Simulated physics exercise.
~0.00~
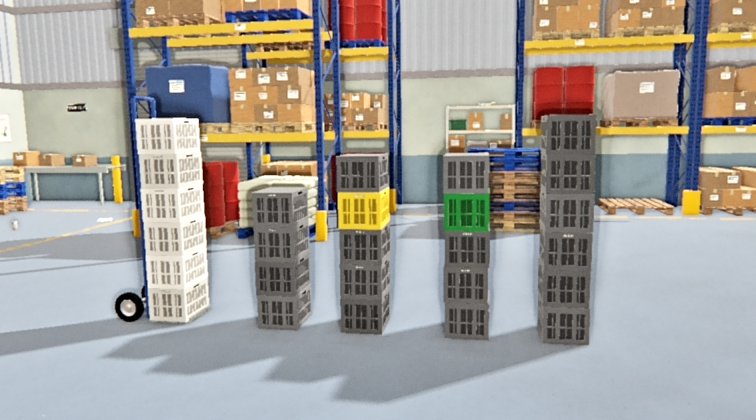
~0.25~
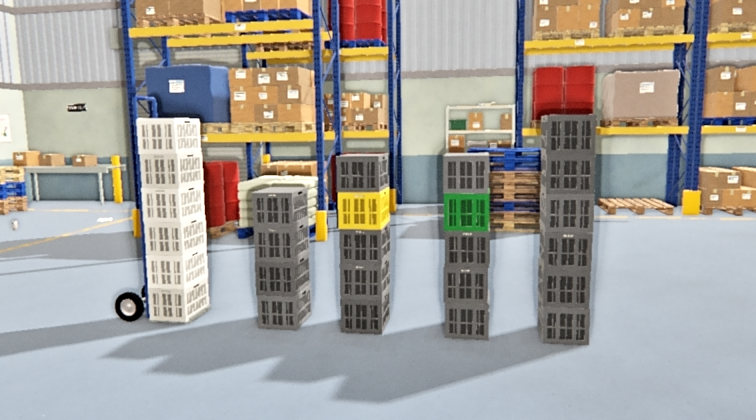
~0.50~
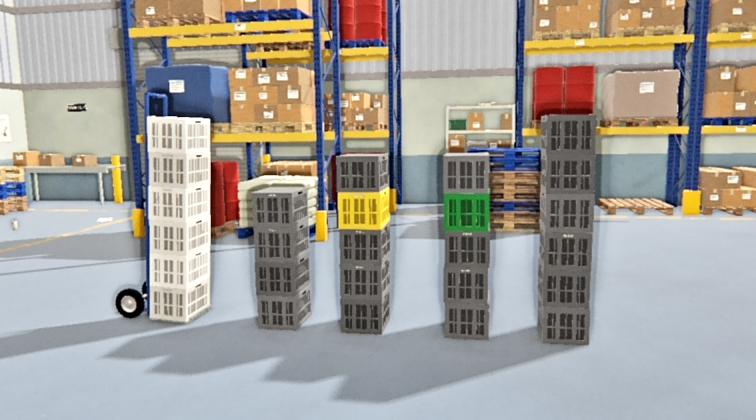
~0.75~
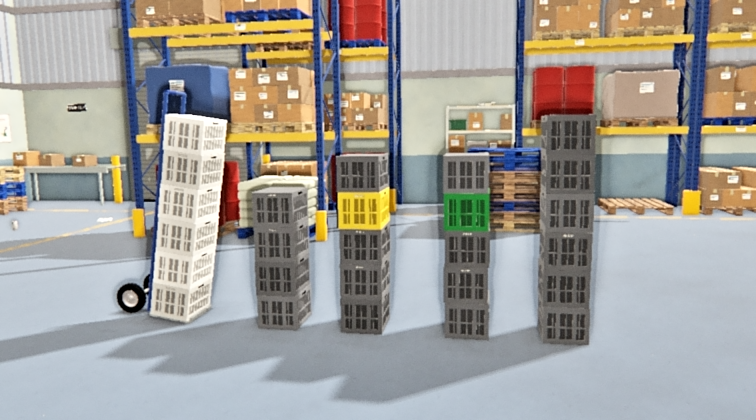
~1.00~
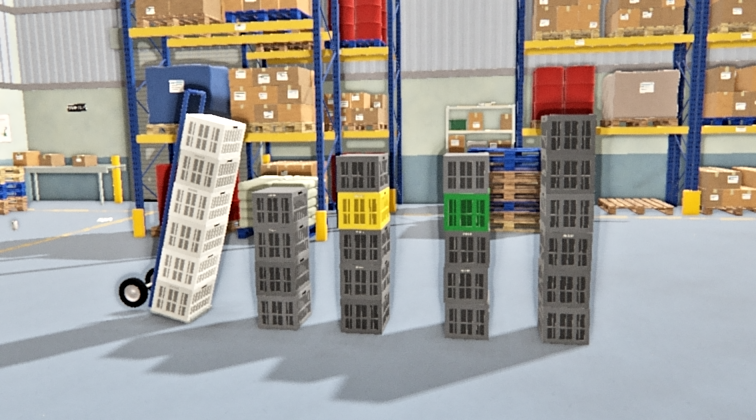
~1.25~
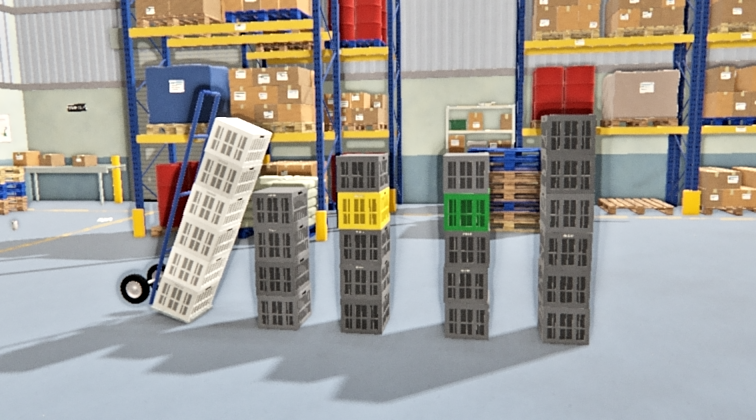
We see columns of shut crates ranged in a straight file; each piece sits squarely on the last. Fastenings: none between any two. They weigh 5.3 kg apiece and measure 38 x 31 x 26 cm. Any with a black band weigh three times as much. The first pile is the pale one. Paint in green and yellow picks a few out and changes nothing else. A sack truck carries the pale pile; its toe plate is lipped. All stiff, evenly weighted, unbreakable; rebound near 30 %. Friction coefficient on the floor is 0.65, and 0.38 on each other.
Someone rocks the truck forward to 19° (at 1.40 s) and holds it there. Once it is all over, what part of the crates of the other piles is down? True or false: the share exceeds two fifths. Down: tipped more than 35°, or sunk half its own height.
True.
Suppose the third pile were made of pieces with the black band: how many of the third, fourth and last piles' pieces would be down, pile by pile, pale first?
Third 0, fourth 0, last 0.
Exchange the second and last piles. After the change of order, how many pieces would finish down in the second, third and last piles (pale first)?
Count of fallen pieces - second: 6; third: 5; last: 4.
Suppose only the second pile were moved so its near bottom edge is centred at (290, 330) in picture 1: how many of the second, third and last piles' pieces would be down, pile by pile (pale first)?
The second pile ends with 4 down, the third with 5, the last with 6.
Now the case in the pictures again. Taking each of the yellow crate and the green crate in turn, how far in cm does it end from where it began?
Net shift, middle to middle: Yellow 110 cm, green 120 cm.
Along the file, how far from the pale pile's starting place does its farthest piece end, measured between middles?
Distance along: Near 210 cm.
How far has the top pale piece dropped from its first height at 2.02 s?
30 cm.
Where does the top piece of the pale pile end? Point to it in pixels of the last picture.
(433, 248).
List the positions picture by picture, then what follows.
In the first frame (we follow the side turned to the camera), truck frame (136, 144) 0° forward; yellow crate (359, 211); green crate (466, 213); no other piece has moved.
The second frame shows truck frame (137, 143) 0° forward; green crate (466, 213).
The third frame shows truck frame (147, 141) 4° forward, top of the pale pile leaning 4°; green crate (466, 213); no other piece has moved.
The fourth frame shows truck frame (163, 138) 9° forward, top of the pale pile leaning 9°; green crate (466, 213); no other piece has moved.
The fifth frame shows truck frame (179, 137) 14° forward, top of the pale pile leaning 15°; green crate (466, 213); no other piece has moved.
The sixth frame shows truck frame (191, 137) 18° forward, top of the pale pile leaning 23°; green crate (466, 213); yellow crate (359, 211); no other piece has moved.
Around 2.02 s, 6 of the pale pile down; none of the 20 other crates down, 6 disturbed; yellow crate displaced 52 mm.
Around 3.46 s, 6 of the pale pile down; 9 of the 20 other crates down; yellow crate tipped 25°, 16 cm lower; green crate tipped 15°.
Around 4.50 s, 5 of the pale pile down; 19 of the 20 other crates down; green crate tipped 74°, 46 cm lower; yellow crate tipped 51°, 35 cm lower.
Finally (6.4 s), 5 of the pale pile down; 19 of the 20 other crates down; yellow crate tipped 51°, 35 cm lower; green crate tipped 47°, 53 cm lower. That is 95 per cent. Seen by the last camera, middles, yellow crate near (509, 257), green crate near (617, 285).
